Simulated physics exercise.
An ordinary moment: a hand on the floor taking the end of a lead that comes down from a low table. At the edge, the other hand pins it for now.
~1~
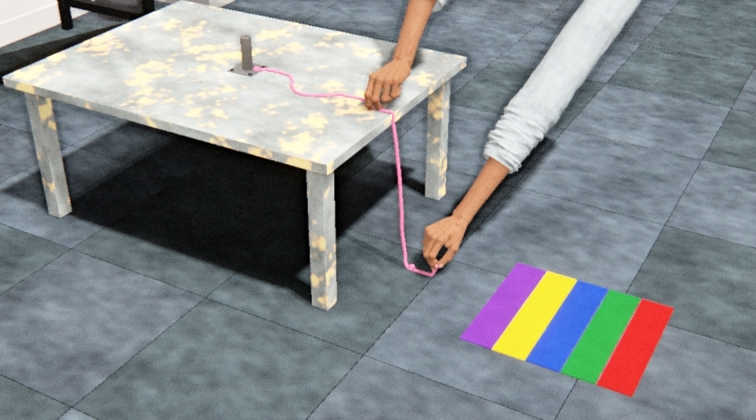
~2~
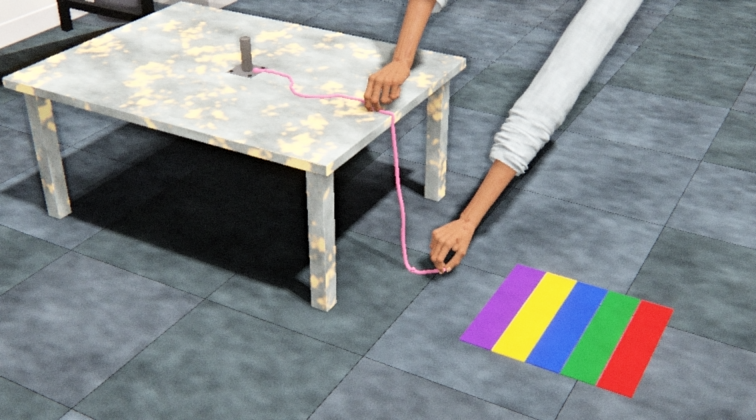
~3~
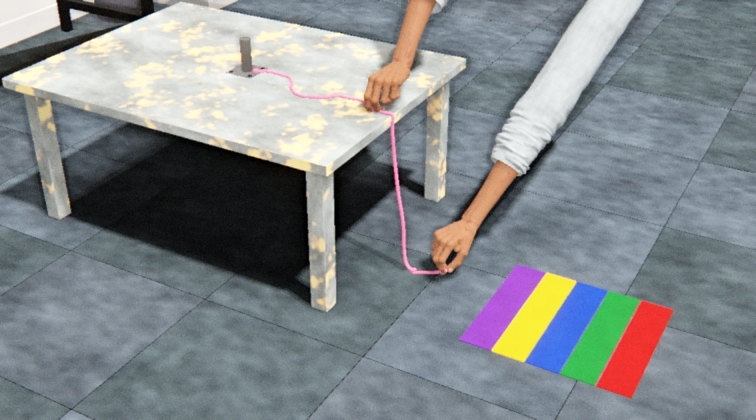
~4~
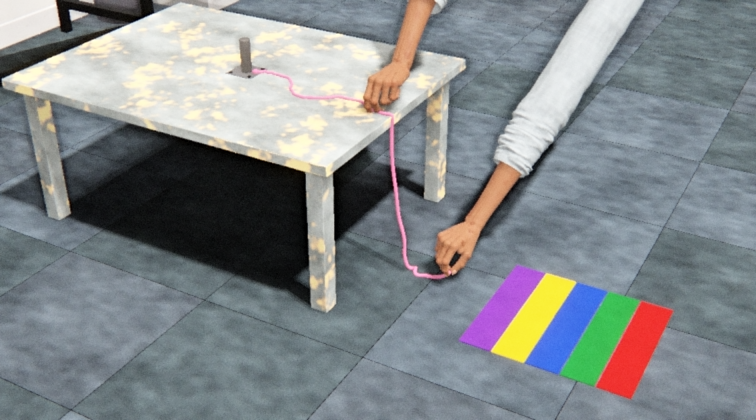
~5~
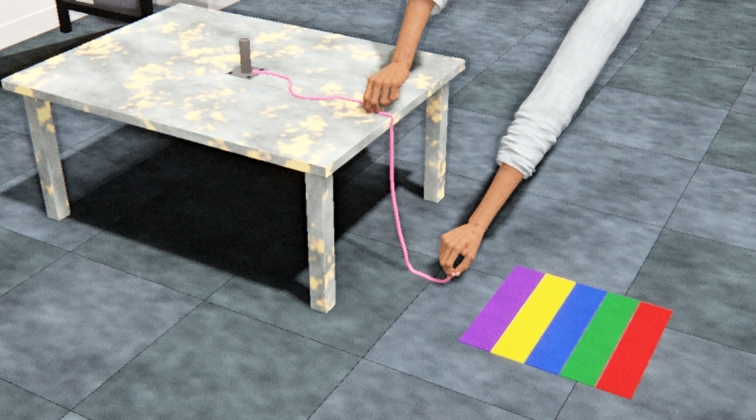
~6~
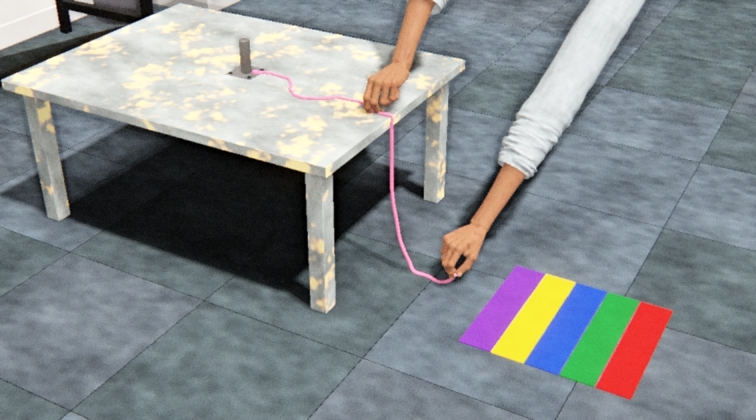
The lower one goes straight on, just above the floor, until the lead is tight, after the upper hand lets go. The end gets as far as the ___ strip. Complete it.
The end gets as far as the blue strip.
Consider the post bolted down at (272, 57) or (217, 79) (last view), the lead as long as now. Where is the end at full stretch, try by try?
The spots are about (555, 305) and (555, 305).
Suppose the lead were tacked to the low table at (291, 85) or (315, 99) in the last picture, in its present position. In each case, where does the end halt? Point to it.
Approximately (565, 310) and (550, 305), respectively.
Soon after, end near (513, 292); over purple.
After that, end near (551, 304); over yellow.
At the stop, end near (575, 311); over blue. It gets as far as the blue strip.
